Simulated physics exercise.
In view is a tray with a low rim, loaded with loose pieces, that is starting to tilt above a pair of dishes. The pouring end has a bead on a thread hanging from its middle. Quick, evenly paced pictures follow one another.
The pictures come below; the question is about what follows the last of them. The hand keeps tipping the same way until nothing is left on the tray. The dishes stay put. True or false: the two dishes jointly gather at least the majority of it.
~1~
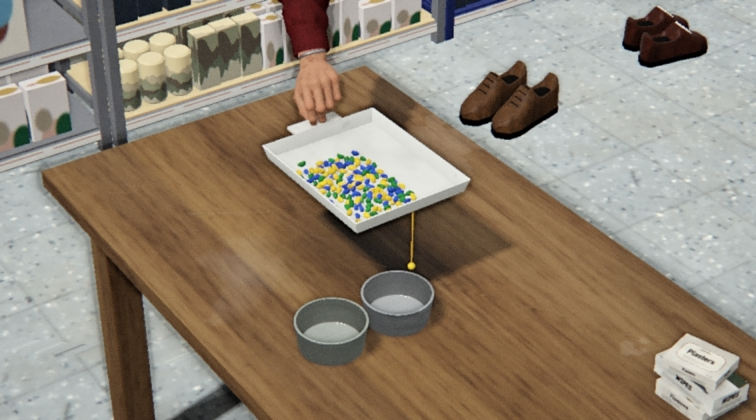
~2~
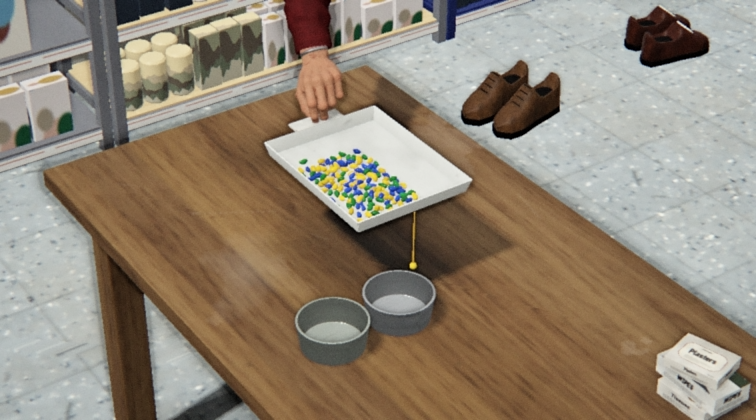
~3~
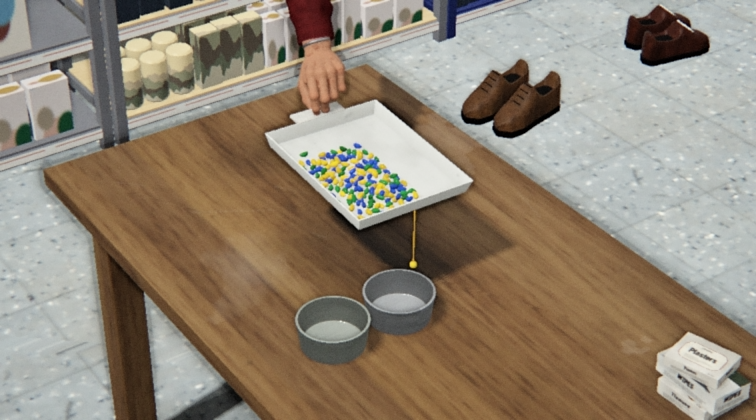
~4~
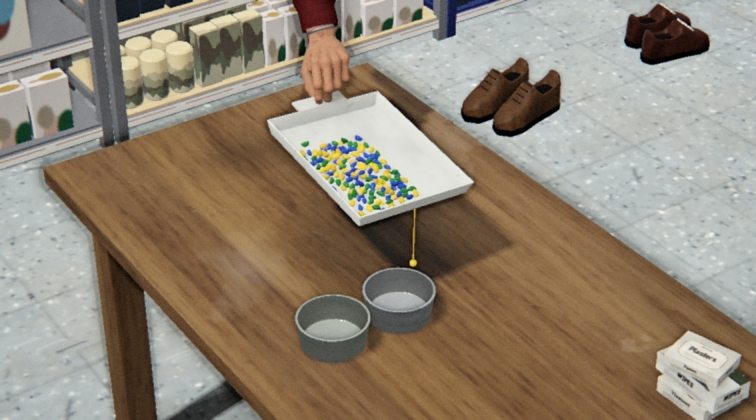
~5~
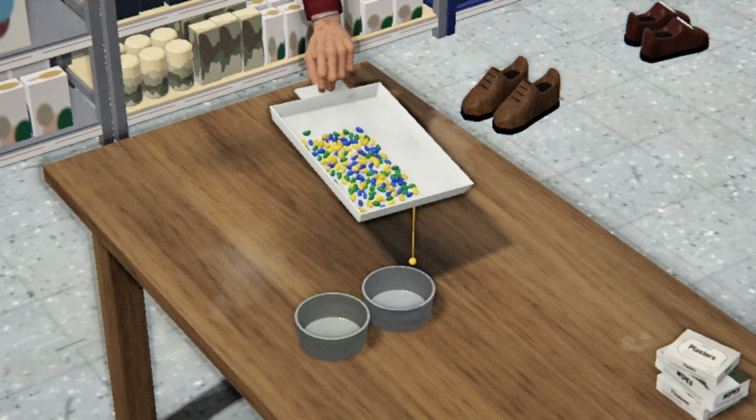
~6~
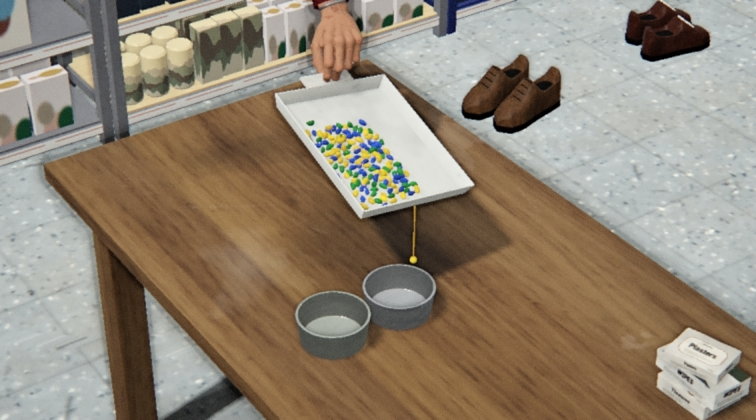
False, they gather a minority.
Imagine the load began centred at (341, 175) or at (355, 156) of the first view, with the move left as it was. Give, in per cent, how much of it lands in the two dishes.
First about 0, then 0 per cent.
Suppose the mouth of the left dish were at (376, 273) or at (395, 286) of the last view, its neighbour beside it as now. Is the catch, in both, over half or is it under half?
Past half, then past half.
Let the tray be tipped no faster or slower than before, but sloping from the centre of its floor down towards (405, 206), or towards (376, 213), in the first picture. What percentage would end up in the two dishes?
30 % and 70 %.
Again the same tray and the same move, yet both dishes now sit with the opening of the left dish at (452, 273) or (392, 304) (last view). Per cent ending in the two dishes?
Trial 1 around 50 percent, trial 2 around 30 percent.
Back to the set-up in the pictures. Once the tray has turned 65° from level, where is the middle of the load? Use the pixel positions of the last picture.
Load centre: Approx. (432, 183).
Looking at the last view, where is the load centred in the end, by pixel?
Resting centre, last frame: Roughly (463, 283).
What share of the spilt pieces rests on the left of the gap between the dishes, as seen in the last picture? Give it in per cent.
Close to 0 per cent of the spill, I think.
Just after the last frame, tray tipped steeply; almost all on the tray; just a few in the air.
A moment on, tray tipped past a quarter turn; the larger part on the tray; about a tenth outside both; about a tenth in the air.
Further on, tray tipped past a quarter turn; just a few in the right dish; almost all outside both.
When it is over, tray tipped past a quarter turn; not one in the left dish; just a few in the right dish; almost all outside both.
